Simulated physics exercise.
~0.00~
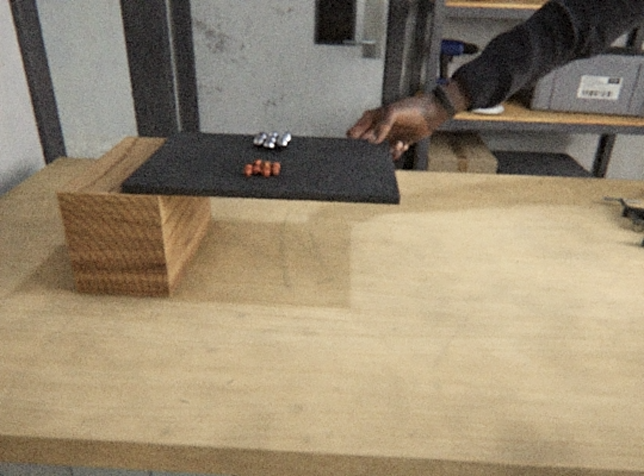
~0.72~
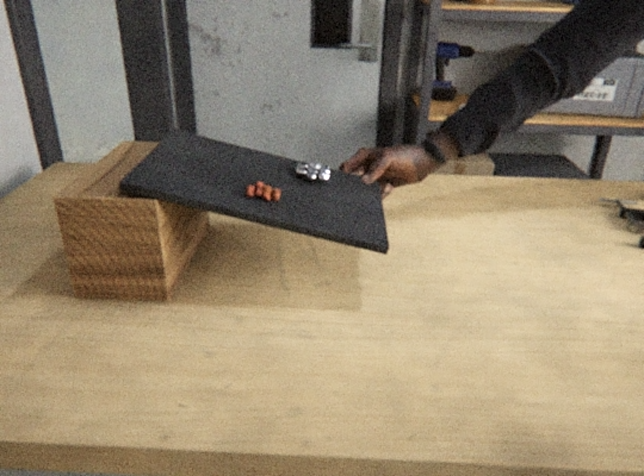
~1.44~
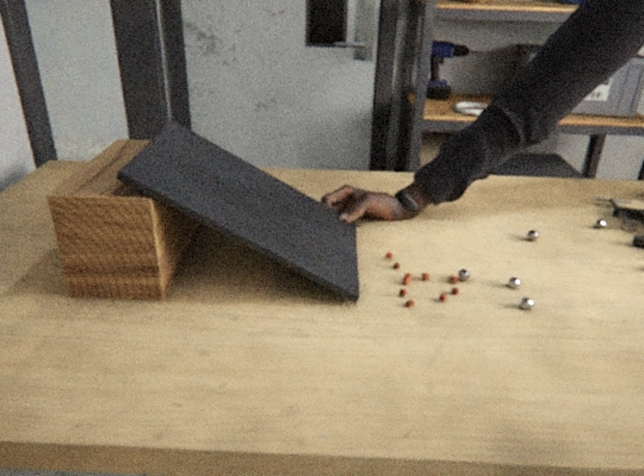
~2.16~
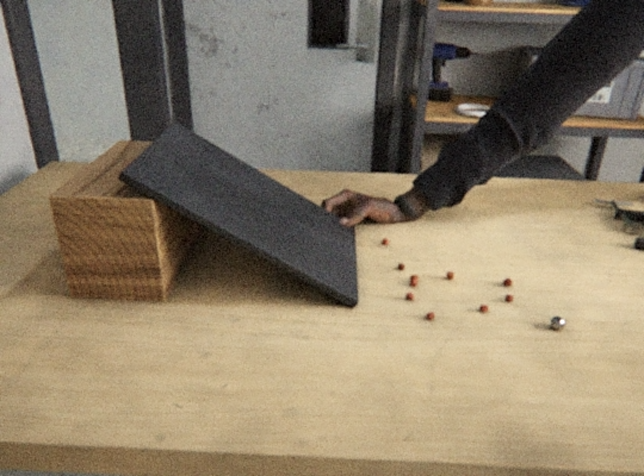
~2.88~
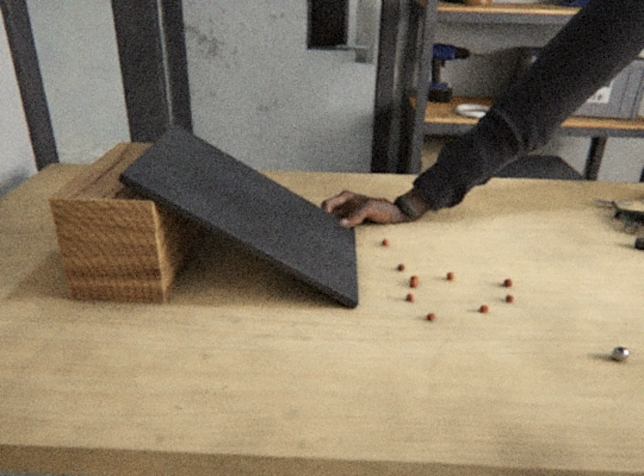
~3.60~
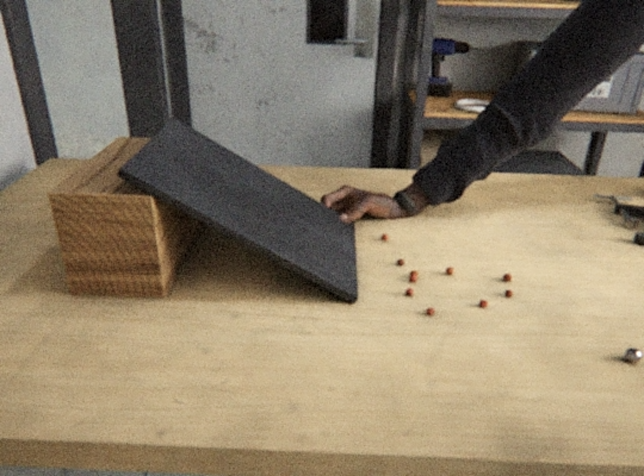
Hand lowering a dark board's end to a wooden table, small red pieces scattering nearby while silver balls roll farther away.
